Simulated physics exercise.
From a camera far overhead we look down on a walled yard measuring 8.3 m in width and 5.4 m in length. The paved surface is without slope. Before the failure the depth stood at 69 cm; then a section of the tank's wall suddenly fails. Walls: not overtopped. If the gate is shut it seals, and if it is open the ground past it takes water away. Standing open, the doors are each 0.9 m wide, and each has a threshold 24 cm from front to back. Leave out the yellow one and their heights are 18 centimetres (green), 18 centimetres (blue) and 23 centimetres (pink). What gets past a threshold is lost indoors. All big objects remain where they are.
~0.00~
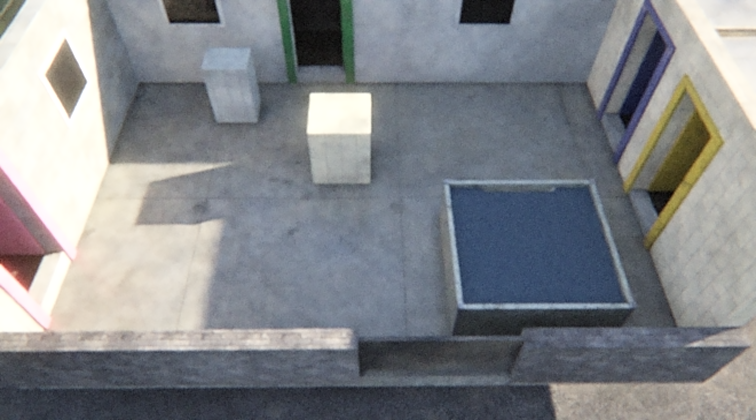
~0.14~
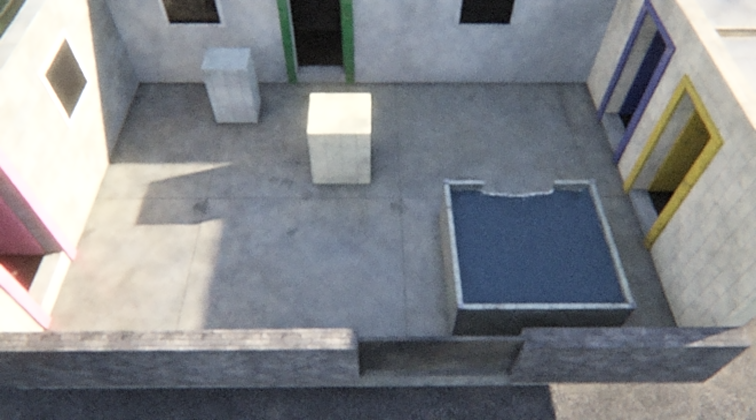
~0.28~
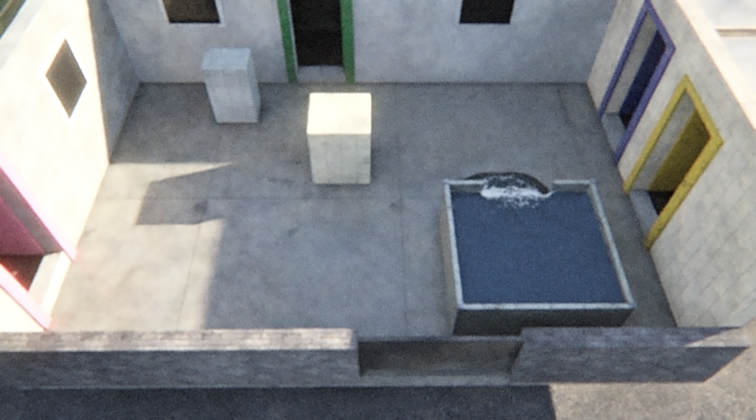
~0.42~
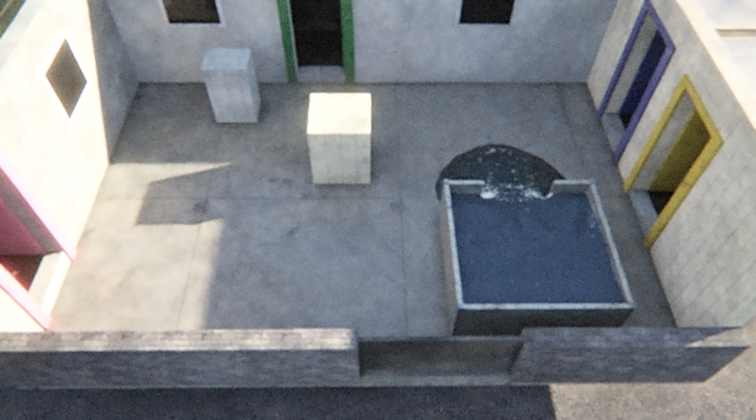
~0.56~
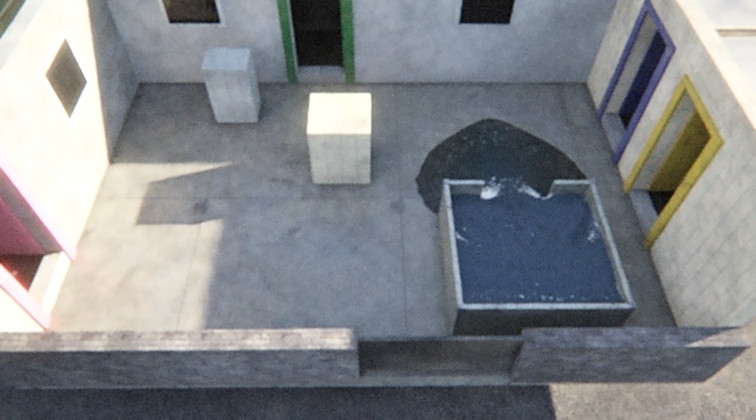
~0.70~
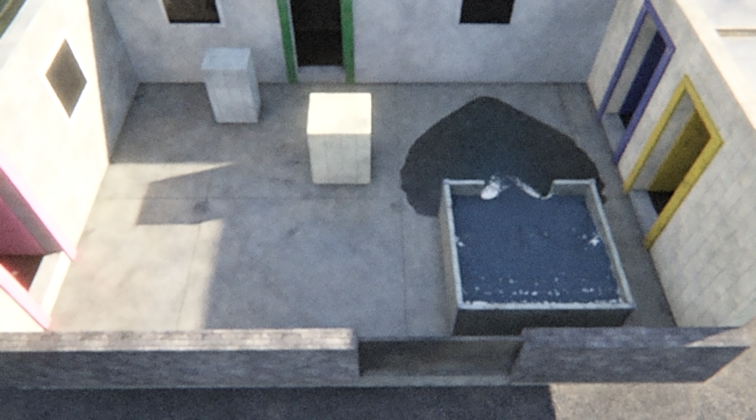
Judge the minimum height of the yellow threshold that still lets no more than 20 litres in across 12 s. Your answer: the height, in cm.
My estimate is 7.5 cm.
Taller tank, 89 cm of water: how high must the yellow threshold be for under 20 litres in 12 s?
Roughly 11.0 centimetres.
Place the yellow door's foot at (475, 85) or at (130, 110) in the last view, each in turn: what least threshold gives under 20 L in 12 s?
Minimums: About 23 cm and 10.0 cm.
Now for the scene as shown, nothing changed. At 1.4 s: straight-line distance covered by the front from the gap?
3.6 m.
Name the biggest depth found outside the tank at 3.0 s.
It gets to close to 27 centimetres there.
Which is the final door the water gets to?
The pink one comes last.
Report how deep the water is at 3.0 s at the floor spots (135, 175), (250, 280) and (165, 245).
Ordered as asked: 0, 0, 0 cm.
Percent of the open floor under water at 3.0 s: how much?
Approximately 35 % of the floor.
After 1.4 s water covers 25 % of the floor, deepest (42 cm) near (506, 211); it has not reached the yellow door.
After 3.0 s water covers 35 % of the floor, deepest (27 cm) near (506, 211); 1 cm at the yellow door, 0 litres in over its 12 cm threshold.
After 12.0 s water covers 95 % of the floor, deepest (12 cm) near (646, 356); 10 cm at the yellow door, 1 litre in over its 12 cm threshold.
At the yellow door as built, the water arrived by 1.8 s and peaked near 13 cm at 10.2 s.
Run again over the same 12 s with other heights there, 24 litres in over 7 cm, 8 litres over 9.5 cm. The limit of 20 litres is kept from about 7.5 cm up.
